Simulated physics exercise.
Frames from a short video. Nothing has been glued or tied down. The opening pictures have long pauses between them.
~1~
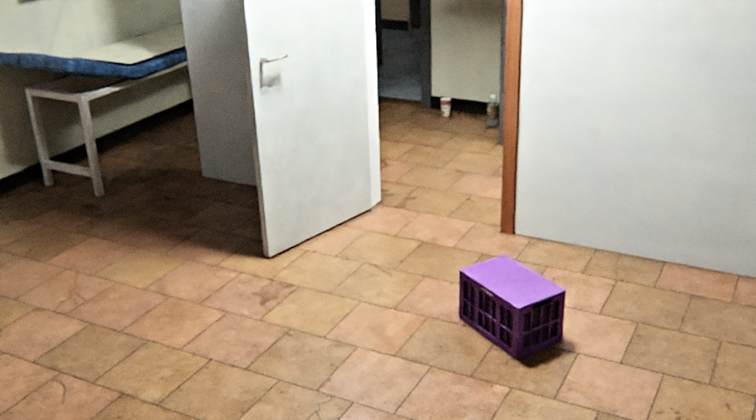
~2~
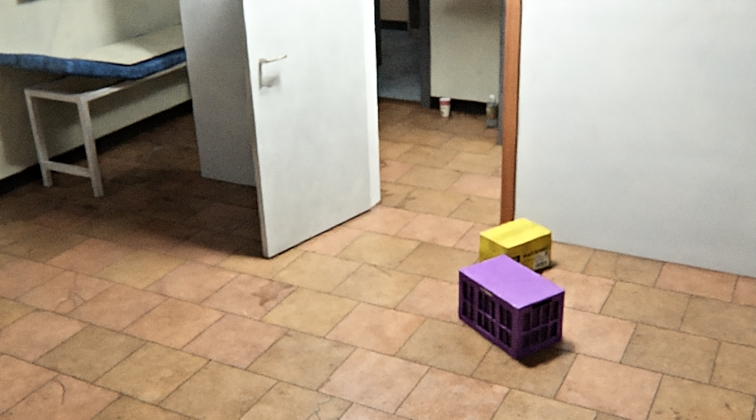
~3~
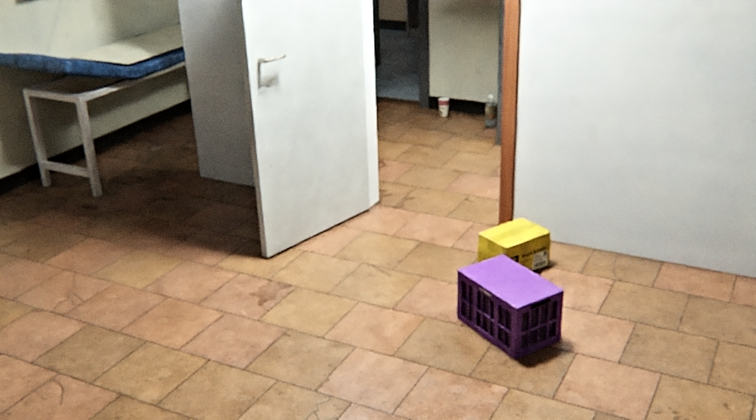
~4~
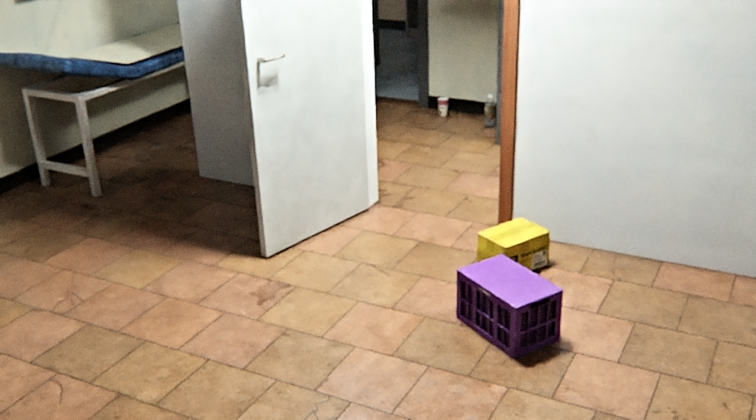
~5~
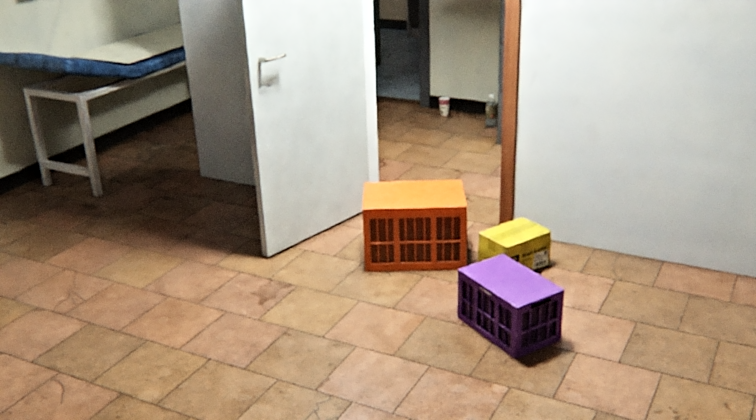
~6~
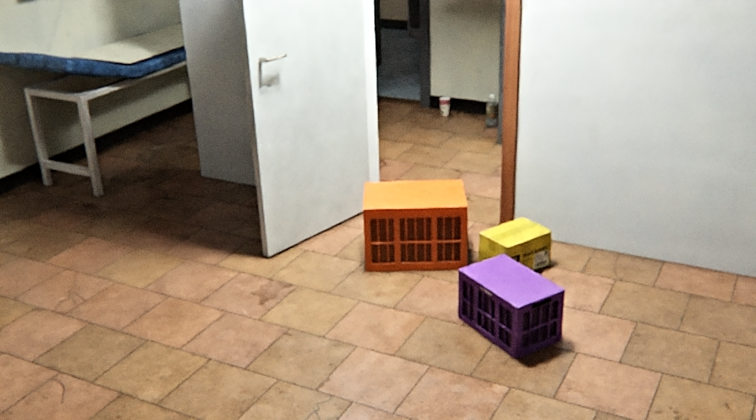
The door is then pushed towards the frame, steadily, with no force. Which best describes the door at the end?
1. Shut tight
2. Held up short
Answer: 2.
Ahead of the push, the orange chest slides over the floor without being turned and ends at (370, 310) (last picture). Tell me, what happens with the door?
Observation: Afterwards the door travels the full way.
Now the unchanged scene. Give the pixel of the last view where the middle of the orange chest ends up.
In the last picture, near pixel (429, 225).
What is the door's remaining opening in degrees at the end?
Close to 60 degrees, I'd say.
Then, 0.40 s later than the last frame, open by 91°.
Then, 0.70 s later than the last frame, open by 66°.
Then, 0.90 s later than the last frame, open by 61°; orange chest moved a little near (426, 225).
When it is over, open by 59°; all 3 as before. End places, in pixels of the last picture, orange chest near (429, 225).
